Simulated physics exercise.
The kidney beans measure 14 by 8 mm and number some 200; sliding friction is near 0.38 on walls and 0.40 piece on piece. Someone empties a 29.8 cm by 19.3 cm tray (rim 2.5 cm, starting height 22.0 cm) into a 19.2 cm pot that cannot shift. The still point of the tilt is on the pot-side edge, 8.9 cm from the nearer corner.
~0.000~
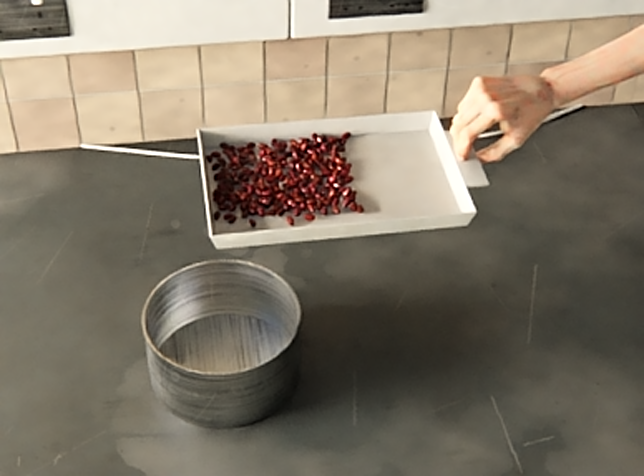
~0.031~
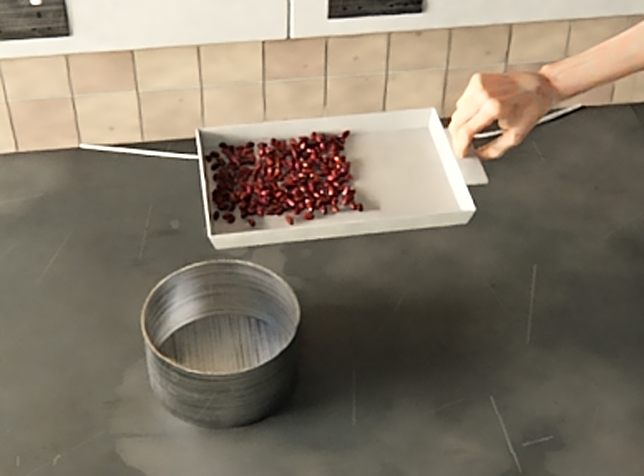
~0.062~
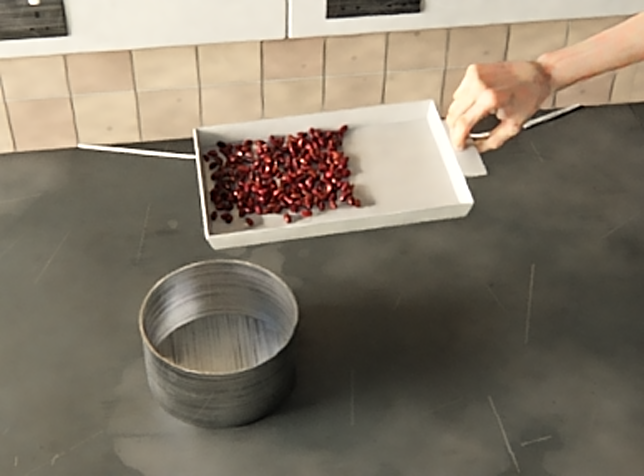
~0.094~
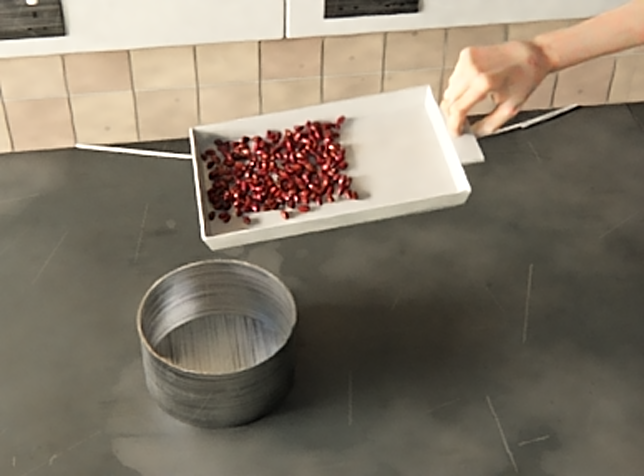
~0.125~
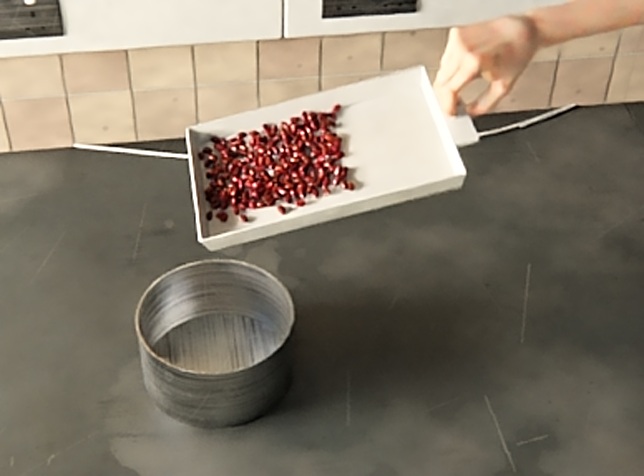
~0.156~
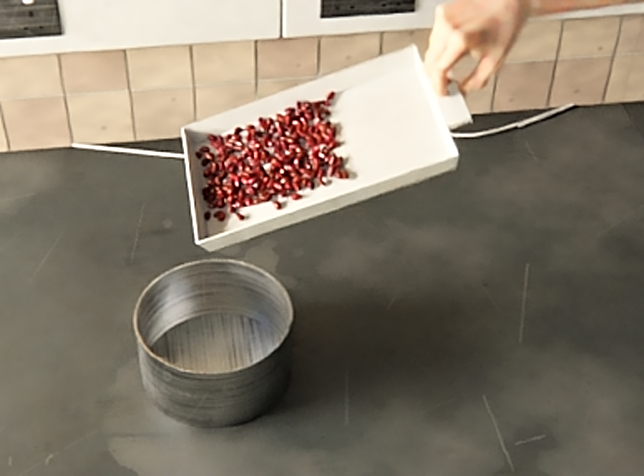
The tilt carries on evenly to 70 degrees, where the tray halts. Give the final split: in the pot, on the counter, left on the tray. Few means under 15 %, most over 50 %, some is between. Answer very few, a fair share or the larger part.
In the pot: A fair share; on the counter: A fair share; left on the tray: A fair share.
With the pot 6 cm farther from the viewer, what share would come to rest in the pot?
In that case some 25 per cent.
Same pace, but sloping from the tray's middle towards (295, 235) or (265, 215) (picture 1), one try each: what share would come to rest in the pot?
Some 75 and 70 per cent.
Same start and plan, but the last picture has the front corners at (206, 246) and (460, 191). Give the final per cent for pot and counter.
Pot 80, counter 0.
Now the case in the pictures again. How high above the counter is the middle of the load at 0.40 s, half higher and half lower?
Roughly 26 cm.
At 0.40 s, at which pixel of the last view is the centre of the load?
At about (212, 162).
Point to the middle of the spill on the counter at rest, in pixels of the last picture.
Around (65, 337).
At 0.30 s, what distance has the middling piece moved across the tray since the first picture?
About 1 cm.
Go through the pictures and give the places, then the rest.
Tray tilt 0 degrees, front corners at (216, 232) and (469, 209); middle of the pieces at (282, 178); pot at (222, 314), in the first frame.
Tray tilt 1 degrees, front corners at (215, 232) and (468, 206); middle of the pieces at (282, 177), in the second frame.
Tray tilt 3 degrees, front corners at (212, 233) and (467, 199), lowest corner left front; middle of the pieces at (280, 175), in the third frame.
Tray tilt 7 degrees, front corners at (209, 234) and (464, 187), lowest corner left front; middle of the pieces at (277, 170), in the fourth frame.
Tray tilt 13 degrees, front corners at (205, 235) and (458, 170), lowest corner left front; middle of the pieces at (273, 165), in the fifth frame.
Tray tilt 19 degrees, front corners at (202, 237) and (451, 152), lowest corner left front; middle of the pieces at (269, 159); pot at (214, 313). The tray's pace is about 195 degrees a second, in the sixth frame.
Then, at 0.30 s, tilt 47 degrees; the tray holds 100 %, the pot 0 %.
After 0.40 s, tilt 65 degrees; the tray holds 100 %, the pot 0 %.
After 0.63 s, tilt 70 degrees; the tray holds 50 %, the pot 5 %.
By 2.4 s all is still; pot 25 %, counter 35 %, tray 40 %.
